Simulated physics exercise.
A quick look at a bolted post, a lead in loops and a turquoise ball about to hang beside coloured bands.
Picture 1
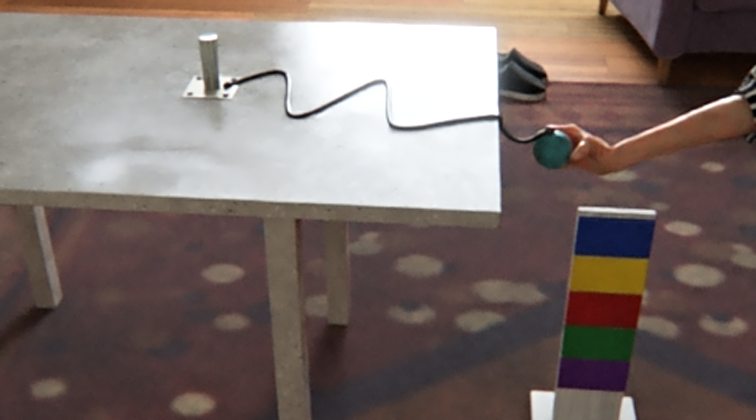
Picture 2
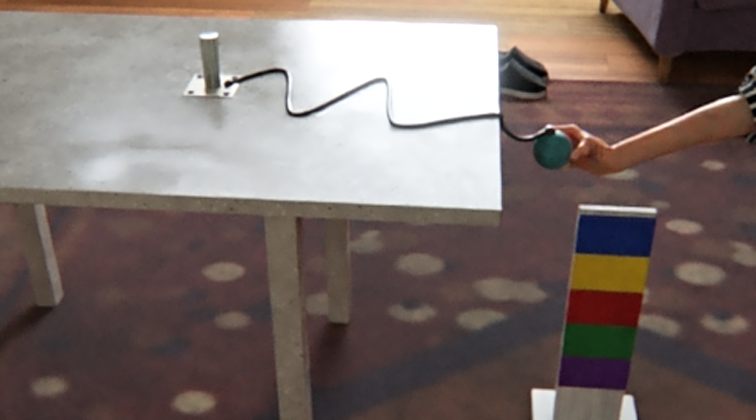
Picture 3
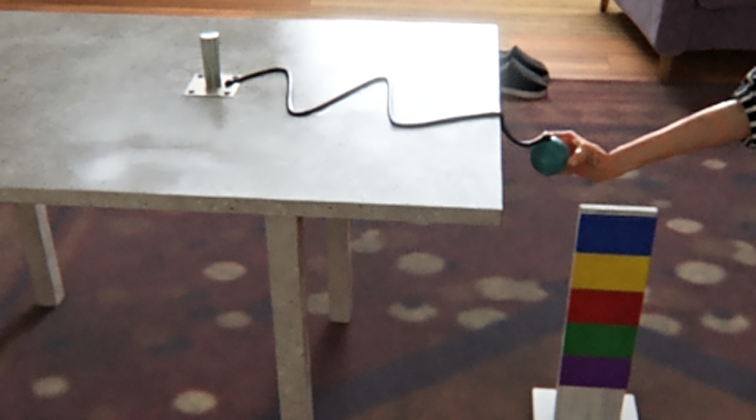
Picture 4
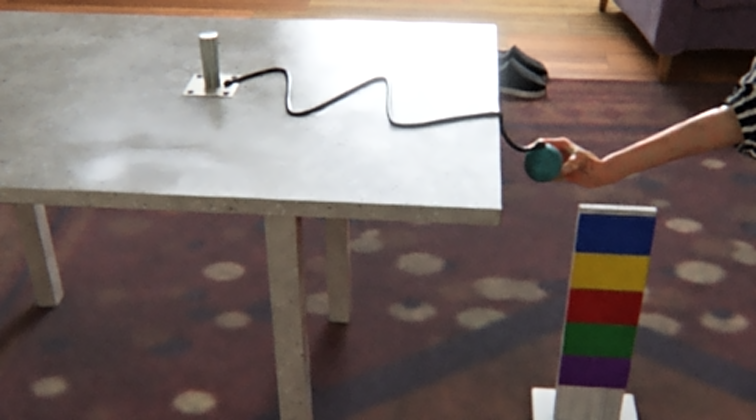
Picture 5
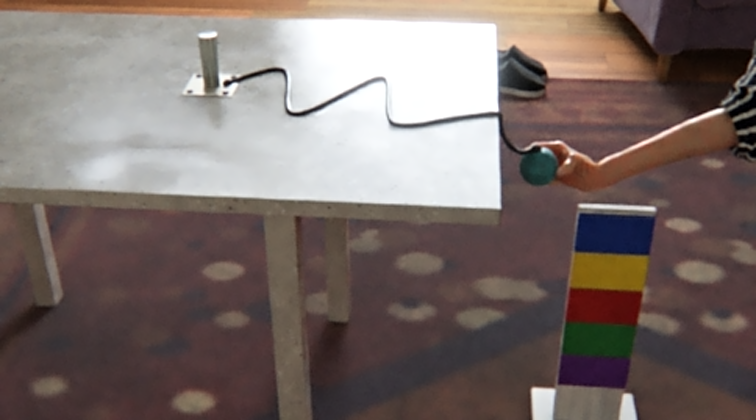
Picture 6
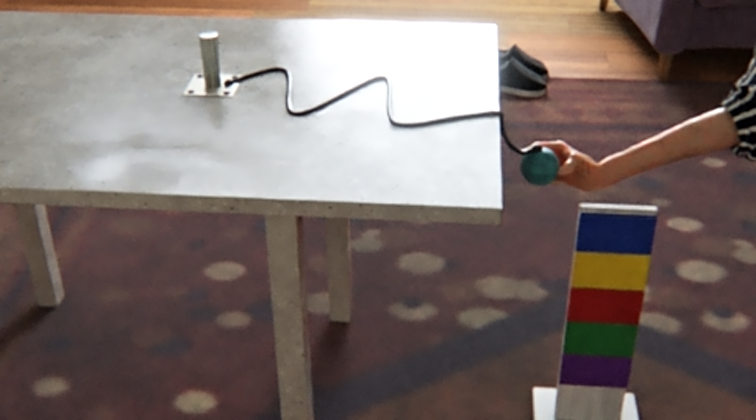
A turquoise ball on a dark cord, held by a hand at the right edge of a grey table, shifts slightly down and left, then stays nearly still above and beside a stand with blue, yellow, red, green and purple bands.
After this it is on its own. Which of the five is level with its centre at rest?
At purple.
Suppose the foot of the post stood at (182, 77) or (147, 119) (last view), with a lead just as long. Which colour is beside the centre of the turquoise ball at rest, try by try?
In that order: Green; green.
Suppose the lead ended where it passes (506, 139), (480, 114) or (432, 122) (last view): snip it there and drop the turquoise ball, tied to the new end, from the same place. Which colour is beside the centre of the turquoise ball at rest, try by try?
Taking them in turn: Green; red; yellow.
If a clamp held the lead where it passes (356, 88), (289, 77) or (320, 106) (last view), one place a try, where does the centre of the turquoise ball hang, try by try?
Near (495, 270), (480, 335) and (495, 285).
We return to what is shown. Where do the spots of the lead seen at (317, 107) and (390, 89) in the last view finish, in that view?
At (421, 100), then (496, 152).
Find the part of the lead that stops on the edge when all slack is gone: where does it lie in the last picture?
That spot is around (368, 81).
Soon after, ball near (469, 360); level with purple.
Then, ball near (491, 356); level with purple.
At rest, ball near (477, 358); level with purple. Its centre hangs level with the purple band.
